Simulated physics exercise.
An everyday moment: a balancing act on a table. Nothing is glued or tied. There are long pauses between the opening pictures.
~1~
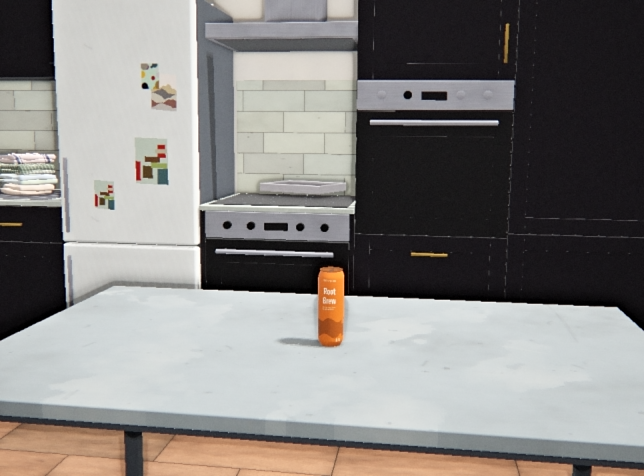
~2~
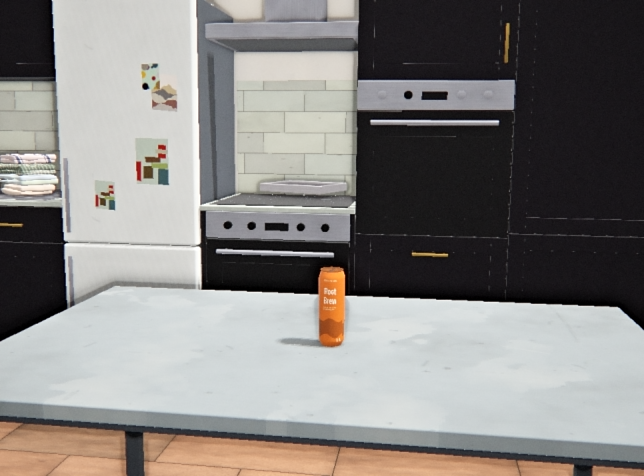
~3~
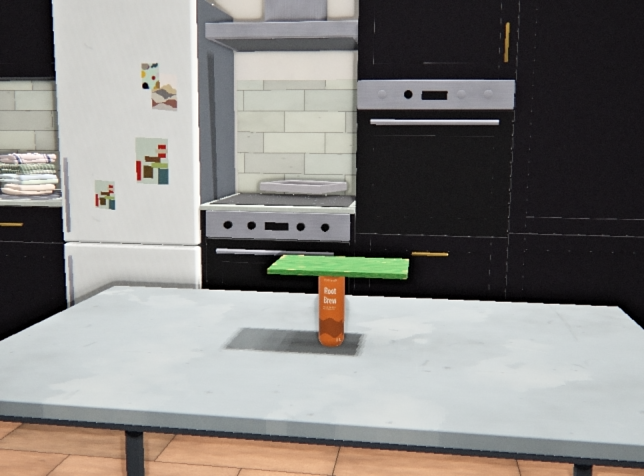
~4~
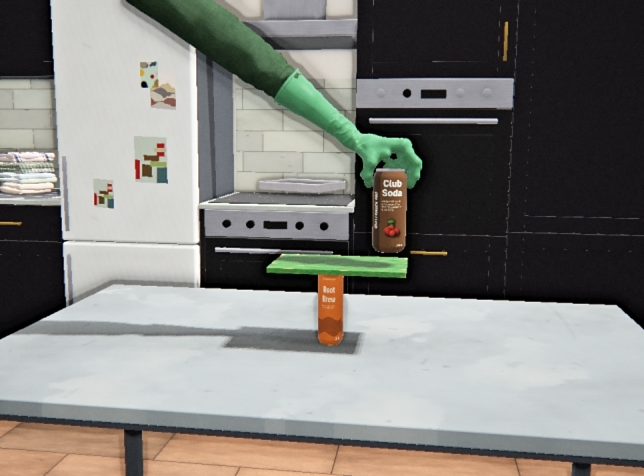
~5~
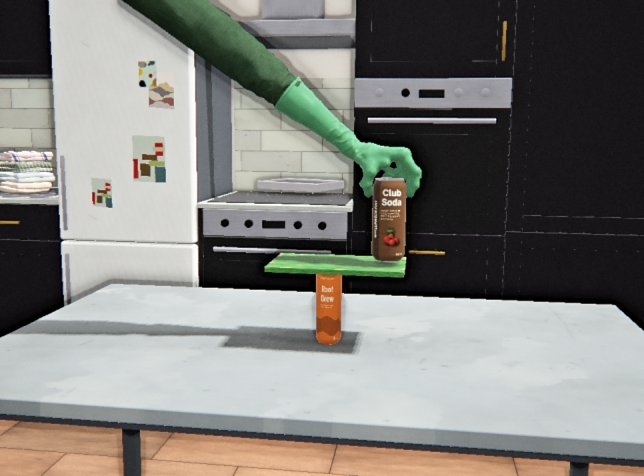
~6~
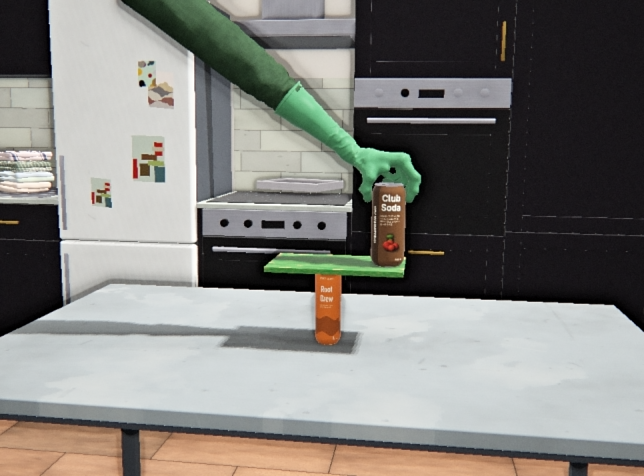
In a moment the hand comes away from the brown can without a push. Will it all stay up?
It gives way.
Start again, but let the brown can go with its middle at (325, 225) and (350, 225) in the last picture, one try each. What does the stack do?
First, it stays up; second, it comes apart.
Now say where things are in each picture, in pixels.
In the first picture, the last thing is not in view yet; orange can (331, 307).
In the second picture, the last thing is not in view yet; orange can (332, 307).
In the third picture, the last thing is not in view yet; orange can (332, 306).
In the fourth picture, still above its spot; brown can (389, 210); orange can (331, 305).
In the fifth picture, still above its spot; brown can (389, 220); orange can (329, 305).
In the sixth picture, set down, still held; brown can (388, 225); orange can (328, 305).
Then, 0.30 s later than the last frame, brown can now fallen; green board tilted by 32°.
Then, 0.50 s later than the last frame, green board on its side.
Then, 0.80 s later than the last frame, green board now fallen.
Then, 1.00 s later than the last frame, things are still on the move.
When it is over, fallen, green board and brown can; orange can as before. The stack loses its balance.
